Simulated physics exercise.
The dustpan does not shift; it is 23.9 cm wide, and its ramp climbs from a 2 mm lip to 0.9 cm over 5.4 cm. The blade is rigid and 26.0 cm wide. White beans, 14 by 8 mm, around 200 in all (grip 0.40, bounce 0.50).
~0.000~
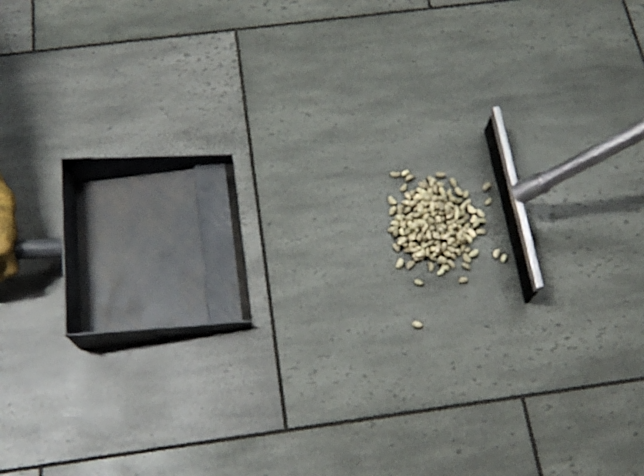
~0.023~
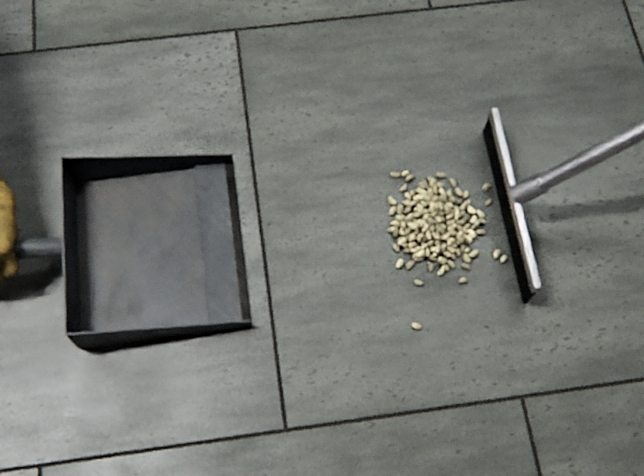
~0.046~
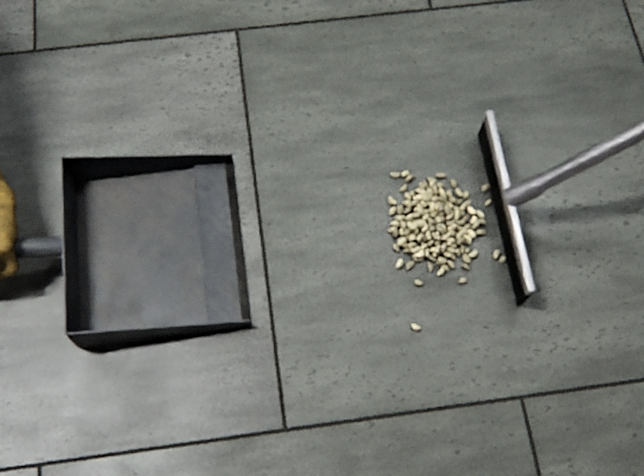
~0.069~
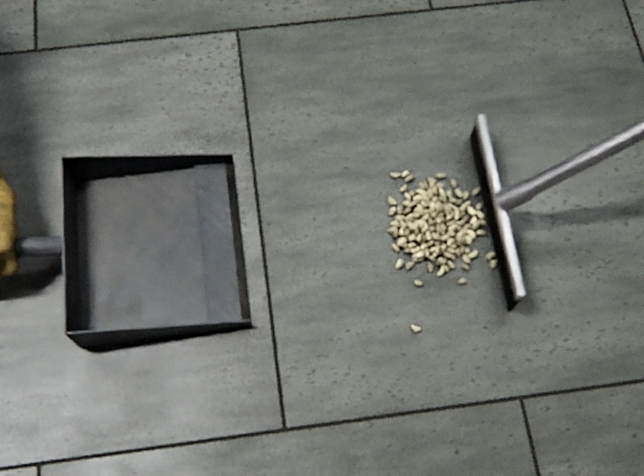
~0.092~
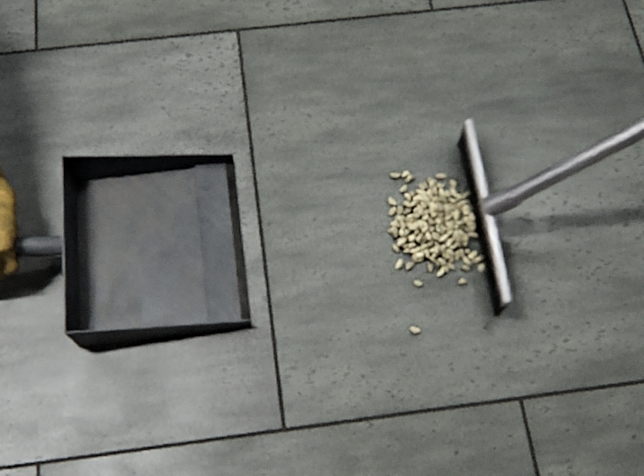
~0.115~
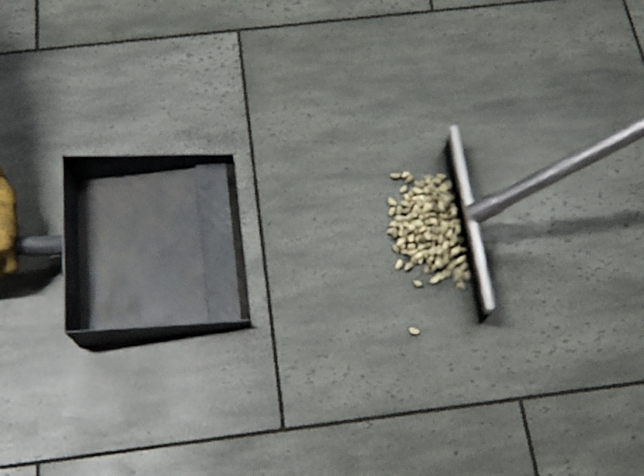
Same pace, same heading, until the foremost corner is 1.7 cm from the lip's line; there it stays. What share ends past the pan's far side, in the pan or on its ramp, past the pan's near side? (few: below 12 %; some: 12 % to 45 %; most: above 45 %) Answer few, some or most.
Far side few, pan most, near side some.
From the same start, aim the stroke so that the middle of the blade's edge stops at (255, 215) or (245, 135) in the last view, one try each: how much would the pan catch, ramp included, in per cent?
Some 65 and 40 per cent.
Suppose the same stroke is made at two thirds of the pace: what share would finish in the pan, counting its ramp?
In that case some 50 per cent.
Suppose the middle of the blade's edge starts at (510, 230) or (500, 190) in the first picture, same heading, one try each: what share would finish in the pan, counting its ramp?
About 50 and 55 per cent.
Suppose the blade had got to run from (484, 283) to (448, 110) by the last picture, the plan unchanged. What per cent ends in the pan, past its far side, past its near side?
Pan 60, far 10, near 10.
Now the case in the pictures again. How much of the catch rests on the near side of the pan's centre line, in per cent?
Roughly 80 per cent.
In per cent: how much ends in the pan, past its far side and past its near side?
Far side 0, pan 60, near side 20.
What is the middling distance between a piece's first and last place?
Some 32 cm.
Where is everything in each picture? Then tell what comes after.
In the first frame, blade from (537, 287) to (495, 114), moved 0.0 cm, 0 of the pieces shifted so far; middle of the pieces at (441, 225); pan at (146, 253).
In the second frame, blade from (535, 288) to (493, 115), moved 0.3 cm, 0 of the pieces shifted so far; middle of the pieces at (441, 225).
In the third frame, blade from (529, 291) to (488, 117), moved 1.1 cm, 0 of the pieces shifted so far; middle of the pieces at (441, 225).
In the fourth frame, blade from (519, 296) to (479, 121), moved 2.5 cm, 5 of the pieces shifted so far; middle of the pieces at (430, 225).
In the fifth frame, blade from (506, 302) to (467, 126), moved 4.4 cm, 33 of the pieces shifted so far; middle of the pieces at (430, 225).
In the sixth frame, blade from (489, 309) to (452, 133), moved 6.7 cm, 132 of the pieces shifted so far; middle of the pieces at (427, 225); pan at (146, 252). Its pace works out near 1.03 m/s, heading 15 degrees towards the viewer's side.
After 0.26 s, middle of the blade 16 cm from the lip; 0 % over the lip, far side 0 %, near side 10 %.
Then, at 0.36 s, middle of the blade 6 cm from the lip; 0 % over the lip, far side 0 %, near side 15 %.
Then, at 0.60 s, middle of the blade 2 cm from the lip; 60 % over the lip, far side 0 %, near side 20 %.
By 3.0 s all is still; far side 0 %, pan 60 %, near side 20 %, in front of the lip or behind the blade 20 %.
